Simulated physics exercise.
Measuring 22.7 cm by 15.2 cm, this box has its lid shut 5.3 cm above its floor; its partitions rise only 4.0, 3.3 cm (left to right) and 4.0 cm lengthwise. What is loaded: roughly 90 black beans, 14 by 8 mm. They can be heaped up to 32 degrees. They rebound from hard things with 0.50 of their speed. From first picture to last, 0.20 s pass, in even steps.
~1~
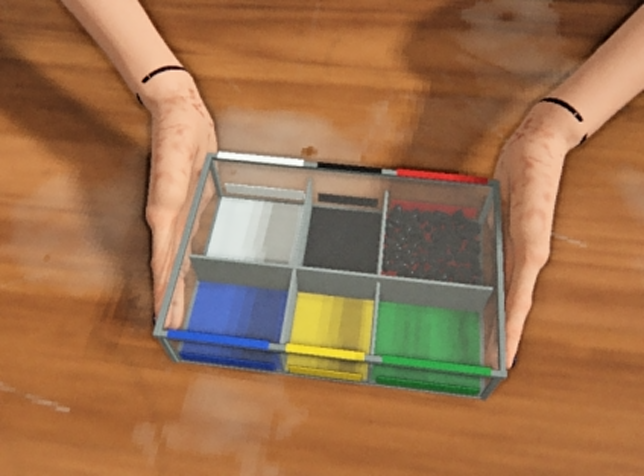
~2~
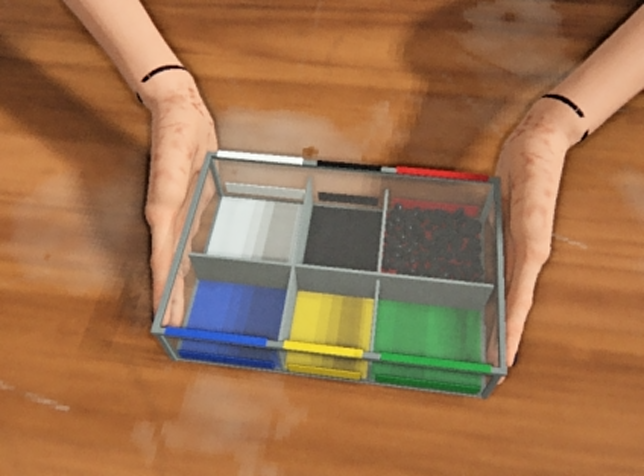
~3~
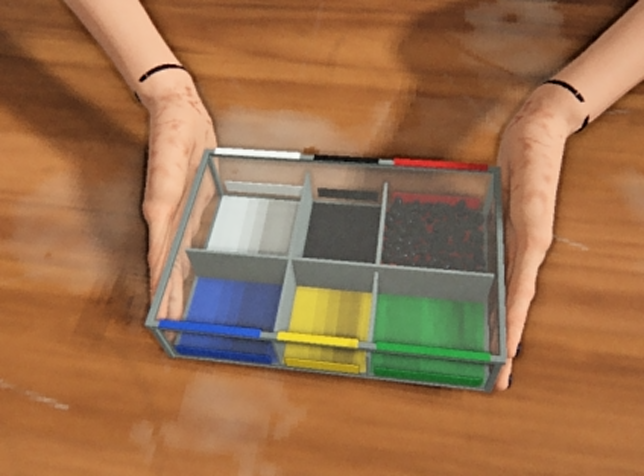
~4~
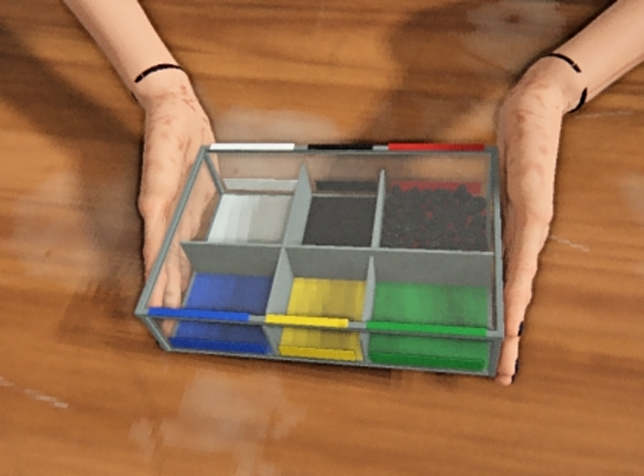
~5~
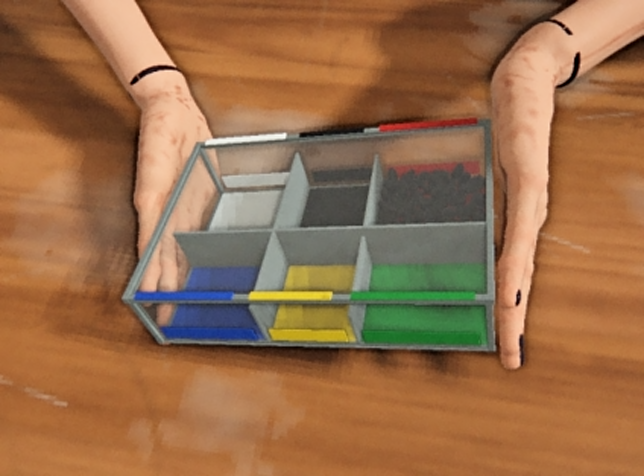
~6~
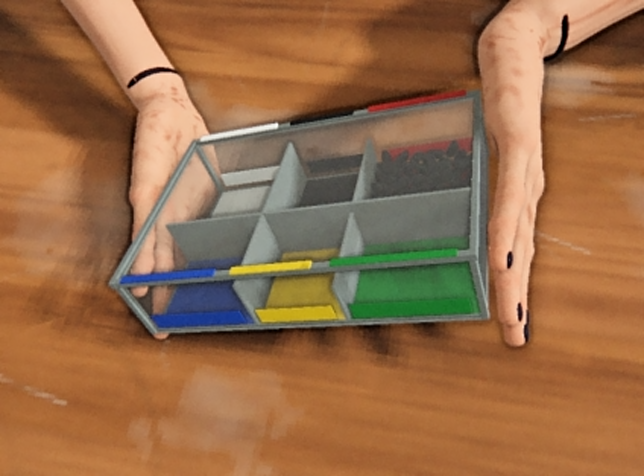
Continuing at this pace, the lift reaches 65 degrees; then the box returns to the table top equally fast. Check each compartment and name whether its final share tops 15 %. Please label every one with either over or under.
Labels - red compartment: Over; blue compartment: Under; green compartment: Under; yellow compartment: Under; white compartment: Under; black compartment: Over.
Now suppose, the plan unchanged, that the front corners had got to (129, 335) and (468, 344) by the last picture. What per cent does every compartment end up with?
Each compartment ends with this per cent: Red 70, blue 0, green 0, yellow 0, white 0 and black 25.
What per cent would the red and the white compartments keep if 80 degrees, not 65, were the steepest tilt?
Result - red 60 percent, white 10 percent.
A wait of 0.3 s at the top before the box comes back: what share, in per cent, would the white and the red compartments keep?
That would leave white with 5 percent and red with 75 percent.
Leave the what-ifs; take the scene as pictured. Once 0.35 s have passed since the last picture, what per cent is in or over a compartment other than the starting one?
About 10 per cent.
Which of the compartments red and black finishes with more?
It's the red one that holds more.
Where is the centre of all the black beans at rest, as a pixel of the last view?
Roughly pixel (396, 236).
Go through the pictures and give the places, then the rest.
In the first frame, box tilt 0 degrees, front corners at (161, 331) and (499, 372); red 100 %.
In the second frame, box tilt 1 degrees, front corners at (159, 329) and (499, 369).
In the third frame, box tilt 4 degrees, front corners at (153, 322) and (499, 357), lowest corner left back.
In the fourth frame, box tilt 10 degrees, front corners at (143, 310) and (497, 333), lowest corner left back.
In the fifth frame, box tilt 17 degrees, front corners at (131, 296) and (487, 296), lowest corner left back.
In the sixth frame, box tilt 24 degrees, front corners at (118, 282) and (470, 253), lowest corner left back; red 100 %.
Then, 0.35 s after the last picture, tilt 62 degrees; red 90 %, black 10 %.
Then, 0.58 s after the last picture, tilt 24 degrees; red 65 %, black 30 %.
Then, 0.93 s after the last picture, tilt 0 degrees; red 65 %, black 30 %.
In the end, red 65 %, blue 0 %, green 0 %, yellow 0 %, white 0 %, black 30 %.
